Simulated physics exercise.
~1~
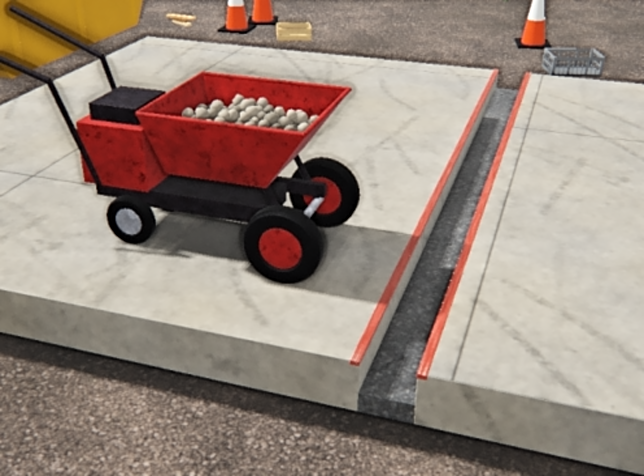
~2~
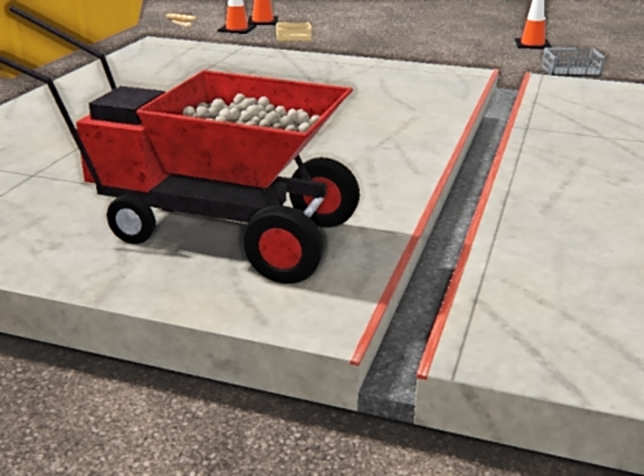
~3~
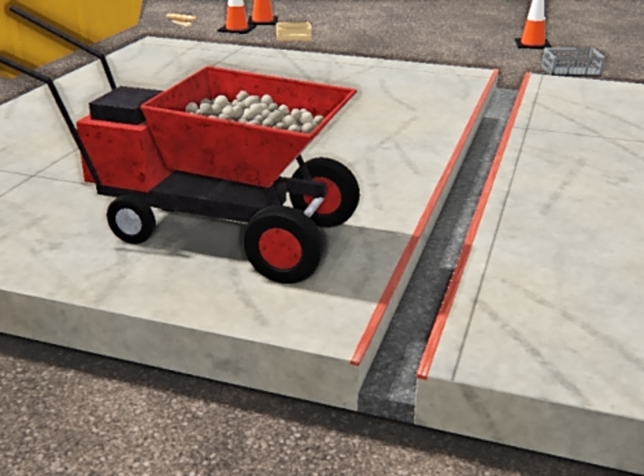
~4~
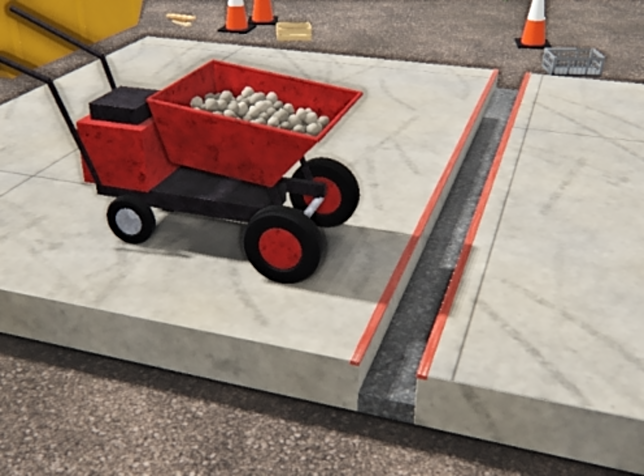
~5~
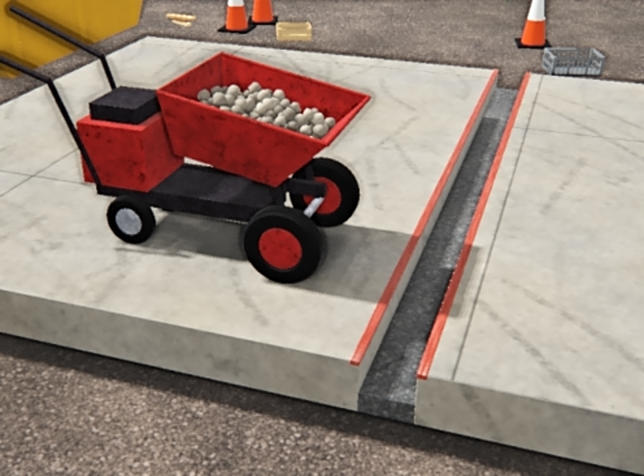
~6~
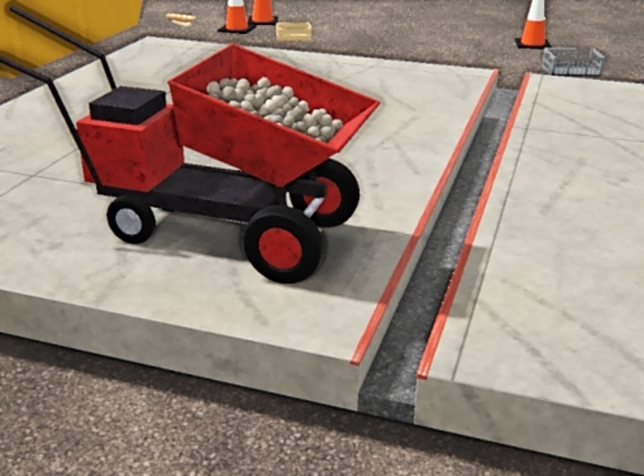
The red skip of a small motor barrow, heaped with pale rounded pebbles, sits level at first, then rises at its back and tilts gradually forward to the right, its load staying inside. The barrow's black-tyred wheels stay still on a pale concrete slab, left of a narrow, red-edged trench, with orange-and-white cones and a grey crate behind. The view, from above and to one side, remains fixed.
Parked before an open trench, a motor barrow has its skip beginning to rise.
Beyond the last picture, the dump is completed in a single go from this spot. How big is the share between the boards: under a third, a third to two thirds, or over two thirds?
A third to two thirds.
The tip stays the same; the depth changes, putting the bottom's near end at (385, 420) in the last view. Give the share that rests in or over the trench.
It comes out near 60 percent.
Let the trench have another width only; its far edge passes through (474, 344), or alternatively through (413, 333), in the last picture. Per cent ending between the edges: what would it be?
First one: 100 per cent; second one: 30 per cent.
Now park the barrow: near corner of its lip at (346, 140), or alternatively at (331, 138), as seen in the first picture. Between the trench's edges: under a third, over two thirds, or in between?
First spot: Under a third; second spot: Under a third.
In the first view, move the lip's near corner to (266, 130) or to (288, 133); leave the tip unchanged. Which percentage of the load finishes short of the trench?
Roughly 10 per cent, then roughly 0 per cent.
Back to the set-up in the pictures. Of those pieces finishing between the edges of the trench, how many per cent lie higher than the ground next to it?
It works out at about 10 percent.
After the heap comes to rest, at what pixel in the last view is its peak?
Around (493, 260).
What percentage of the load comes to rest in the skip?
0 %, about.
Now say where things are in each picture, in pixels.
In the first picture, lip of the skip at (305, 135), level; top of the load at (229, 130), river pebbles; first edge of the trench at (372, 325); far edge at (435, 337), the trench under half as wide as the skip, and about half as deep as wide.
In the second picture, lip of the skip at (306, 136), level; top of the load at (245, 116).
In the third picture, lip of the skip at (311, 137), tipped barely; top of the load at (233, 127).
In the fourth picture, lip of the skip at (318, 140), tipped a little; top of the load at (233, 109).
In the fifth picture, lip of the skip at (327, 145), tipped a little; top of the load at (224, 112).
In the sixth picture, lip of the skip at (338, 151), tipped clearly; top of the load at (232, 106); first edge of the trench at (372, 325); far edge at (435, 337).
Soon, skip tipped steeply; all in the skip.
A while on, skip tipped right over; most in the skip; a small part in or heaped over the trench; a small part beyond it; a stray few falling.
Towards the end, skip tipped right over; a small part in the skip; about half in or heaped over the trench; about a third beyond it.
Finally, skip tipped right over; about two thirds in or heaped over the trench; about a third beyond it.
